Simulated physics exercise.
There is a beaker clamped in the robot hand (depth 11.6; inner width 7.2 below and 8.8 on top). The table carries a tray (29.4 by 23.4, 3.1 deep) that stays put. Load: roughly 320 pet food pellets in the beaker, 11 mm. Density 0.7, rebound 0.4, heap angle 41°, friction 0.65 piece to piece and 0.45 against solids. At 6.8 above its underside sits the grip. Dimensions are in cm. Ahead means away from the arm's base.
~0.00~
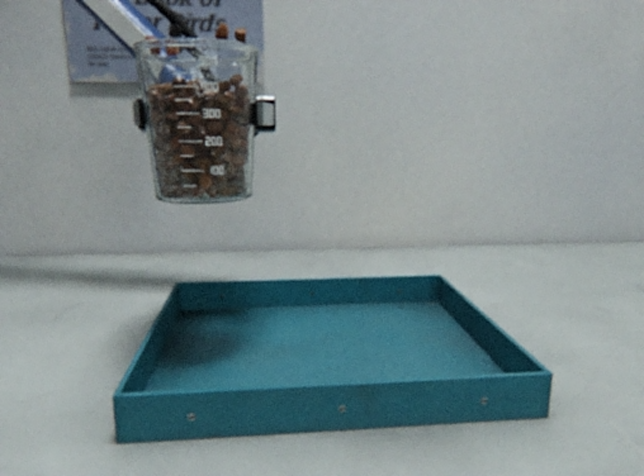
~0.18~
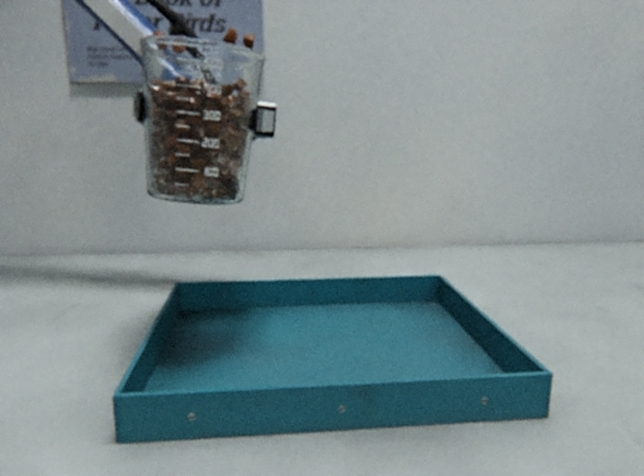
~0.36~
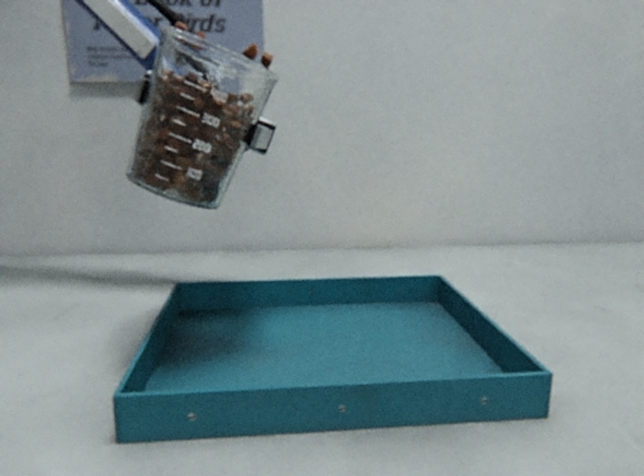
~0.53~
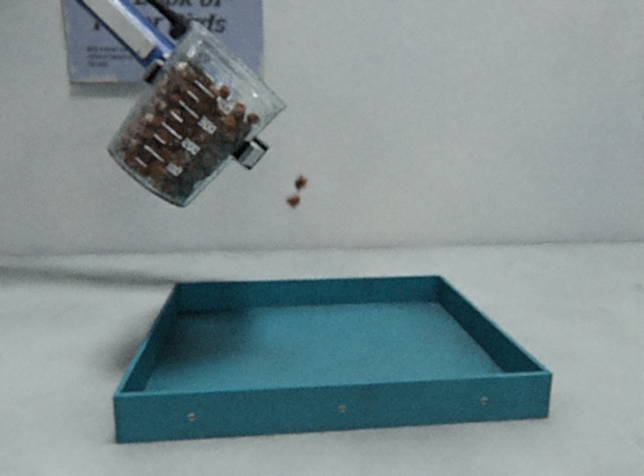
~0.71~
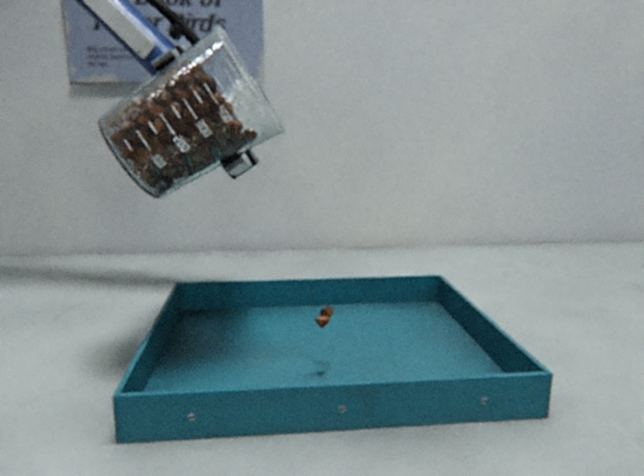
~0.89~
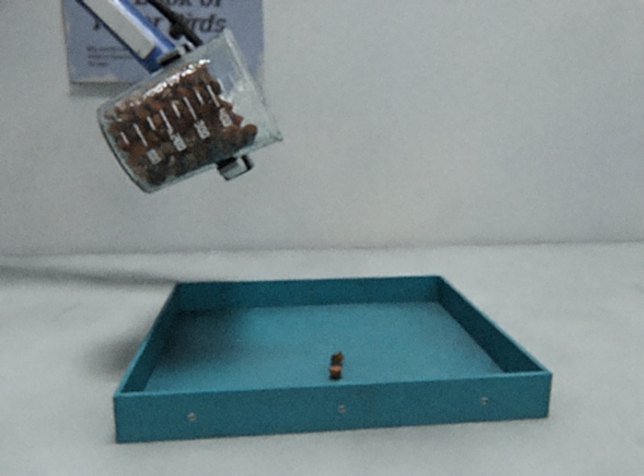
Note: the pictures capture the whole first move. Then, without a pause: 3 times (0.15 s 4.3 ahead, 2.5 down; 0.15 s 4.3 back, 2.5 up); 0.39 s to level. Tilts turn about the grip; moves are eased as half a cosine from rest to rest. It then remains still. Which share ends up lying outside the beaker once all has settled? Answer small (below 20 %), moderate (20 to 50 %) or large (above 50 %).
It is small.
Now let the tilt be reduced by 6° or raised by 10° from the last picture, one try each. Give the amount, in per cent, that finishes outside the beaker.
5 and 15 percent.
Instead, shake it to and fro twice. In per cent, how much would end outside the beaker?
5 per cent or so.
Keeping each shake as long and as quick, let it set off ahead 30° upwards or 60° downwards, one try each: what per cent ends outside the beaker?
Roughly 35 per cent, then 0 per cent.
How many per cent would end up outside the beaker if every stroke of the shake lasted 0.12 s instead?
It would come to around 10 %.
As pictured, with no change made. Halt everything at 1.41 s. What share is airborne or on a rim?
Roughly 0 percent.
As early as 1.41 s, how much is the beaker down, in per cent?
Roughly 5 percent is out.
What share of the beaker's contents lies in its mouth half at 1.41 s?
I'd guess about 45 percent of it.
By 1.41 s, tilted 64° forward, highest piece 22 above the table; 307 in the beaker, 12 in the tray.
By 1.92 s, tilted 48° forward, highest piece 23 above the table; 304 in the beaker, 15 in the tray.
By 2.38 s, level, highest piece 26 above the table; 304 in the beaker, 15 in the tray.
By 3.43 s, level, highest piece 26 above the table; 304 in the beaker, 15 in the tray.
Final count, 304 in the beaker, 15 in the tray. That is 5 % outside the beaker.
